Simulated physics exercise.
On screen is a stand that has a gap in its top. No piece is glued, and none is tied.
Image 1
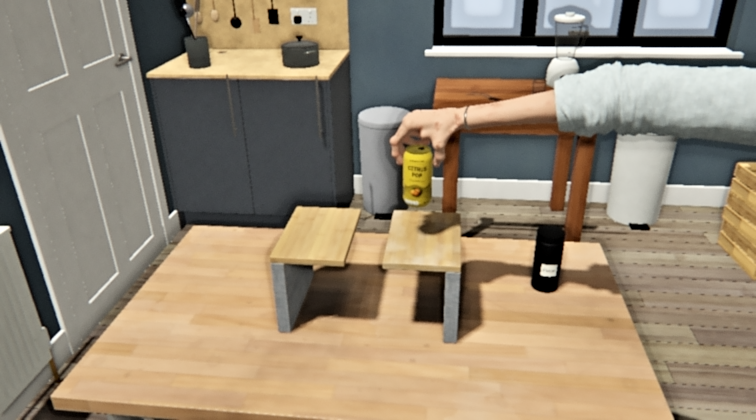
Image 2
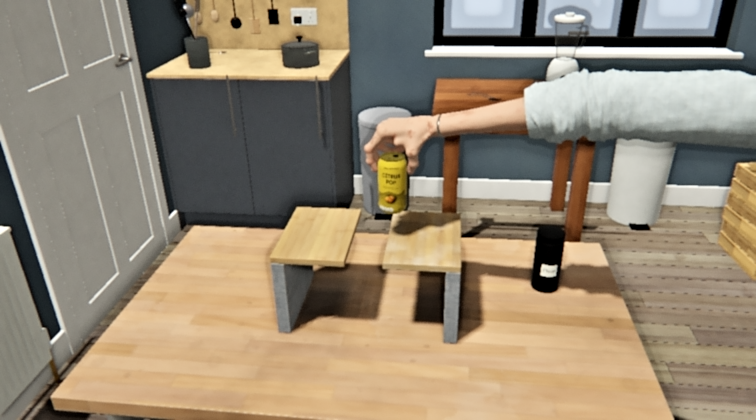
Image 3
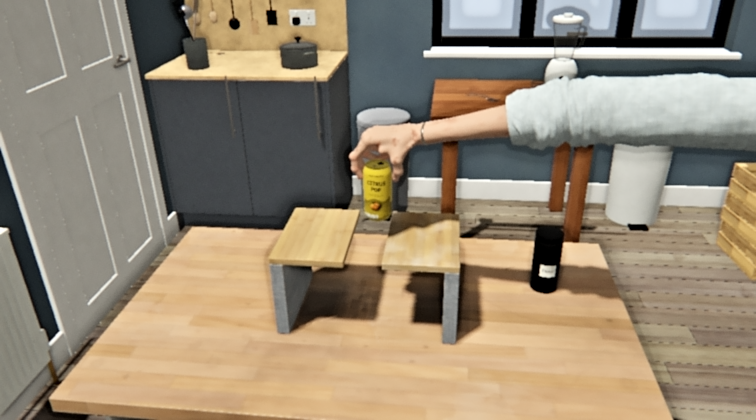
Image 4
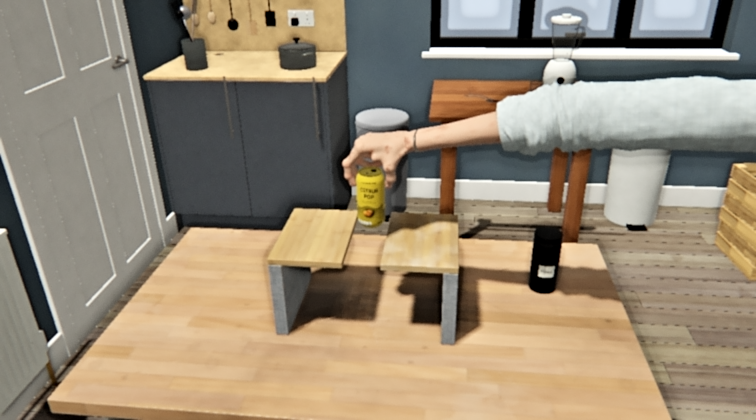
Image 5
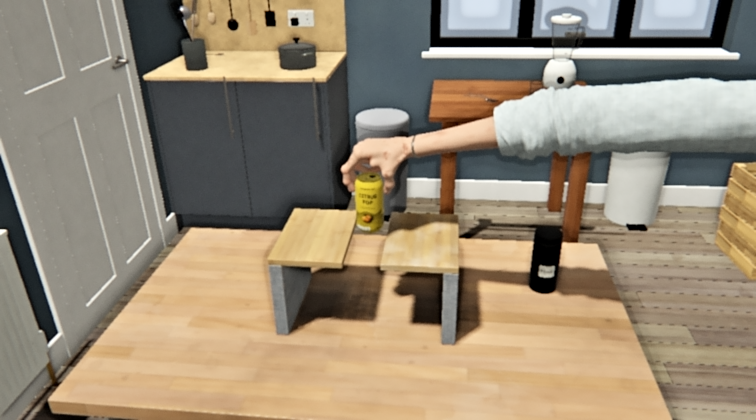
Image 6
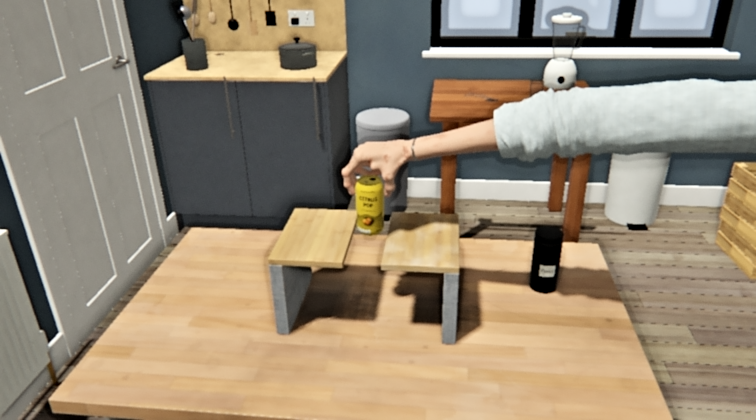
A hand carrying a yellow can leftward and slightly down above a gapped wooden stand, a black jar standing to the right.
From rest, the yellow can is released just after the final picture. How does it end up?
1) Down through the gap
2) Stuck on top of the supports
Option 1: Down through the gap.
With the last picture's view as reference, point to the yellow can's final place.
The object finishes roughly at pixel (372, 286).
Then, 0.20 s on from there, yellow can shifted about its own width near (371, 226).
Then, 0.30 s on from there, yellow can shifted well along near (372, 282).
Then, 0.40 s on from there, as before.
In the end, moved from the start, yellow can; black jar unmoved. At the end, from the last picture's camera, yellow can near (372, 286). The can reaches the table.
